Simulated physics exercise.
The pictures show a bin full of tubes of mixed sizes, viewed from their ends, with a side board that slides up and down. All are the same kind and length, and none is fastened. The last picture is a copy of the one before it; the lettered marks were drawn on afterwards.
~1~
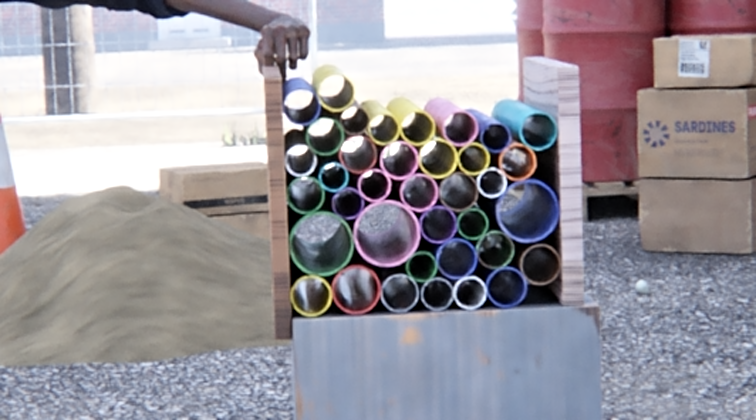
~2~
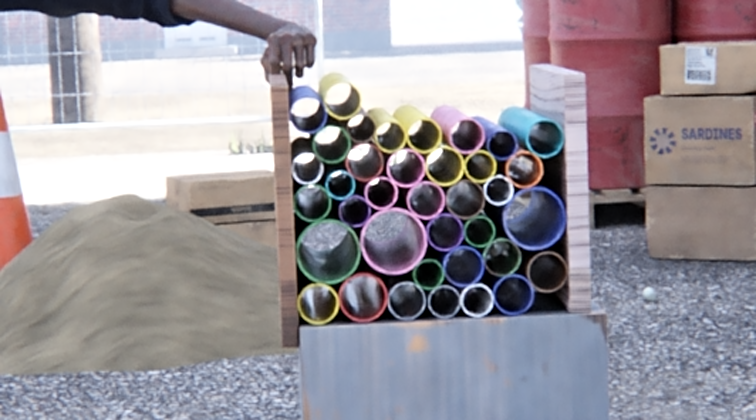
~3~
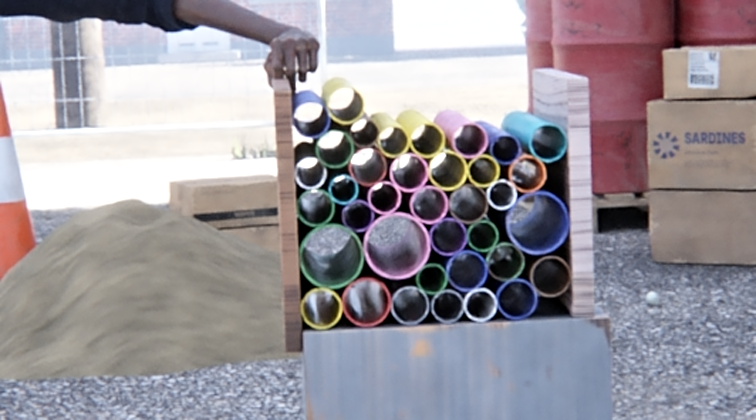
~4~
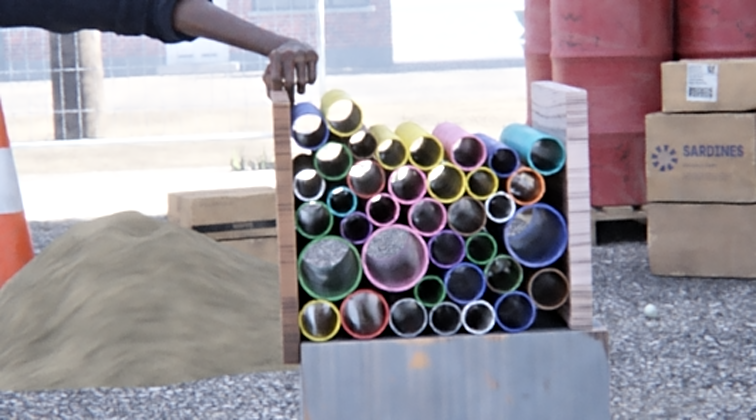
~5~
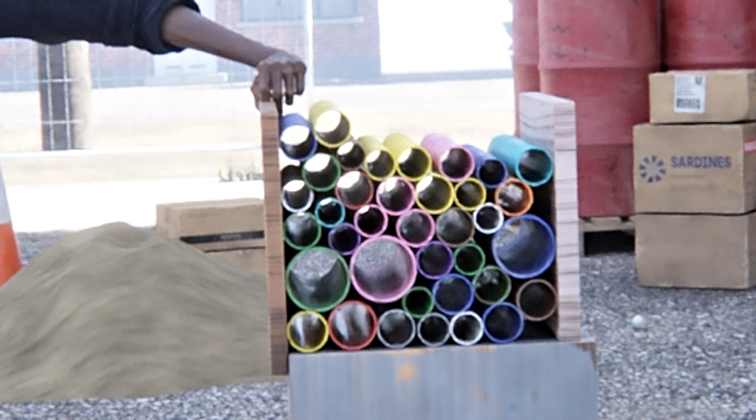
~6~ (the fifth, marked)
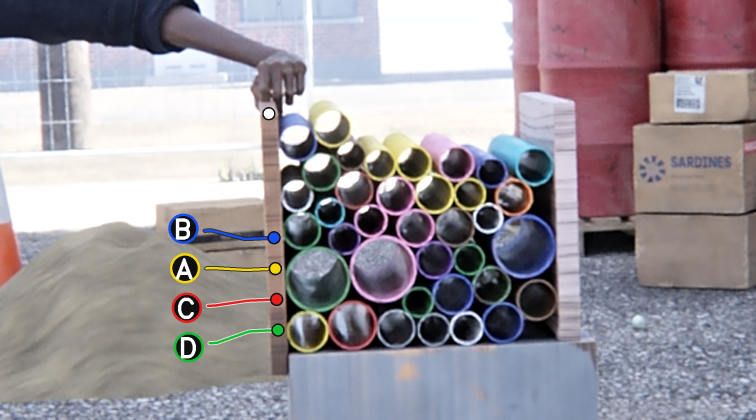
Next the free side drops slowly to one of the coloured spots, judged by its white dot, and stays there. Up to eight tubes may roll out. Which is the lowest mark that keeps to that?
It can be let down to B.
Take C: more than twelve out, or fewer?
It loses fewer than twelve.
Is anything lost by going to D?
Yes, at D.
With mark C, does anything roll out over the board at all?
Yes, at C.
On the marked copy, A at (275, 269); B at (274, 238); C at (277, 300); D at (278, 330); the white dot at (269, 114).
Taking B. A third of the way, top of the board (280, 172).
Two thirds of the way, top of the board (283, 236).
When it is over, top of the board (283, 236), about five out over the board.
As for the rest, A nine out over the board; C nine out over the board; D more than eight out over the board.
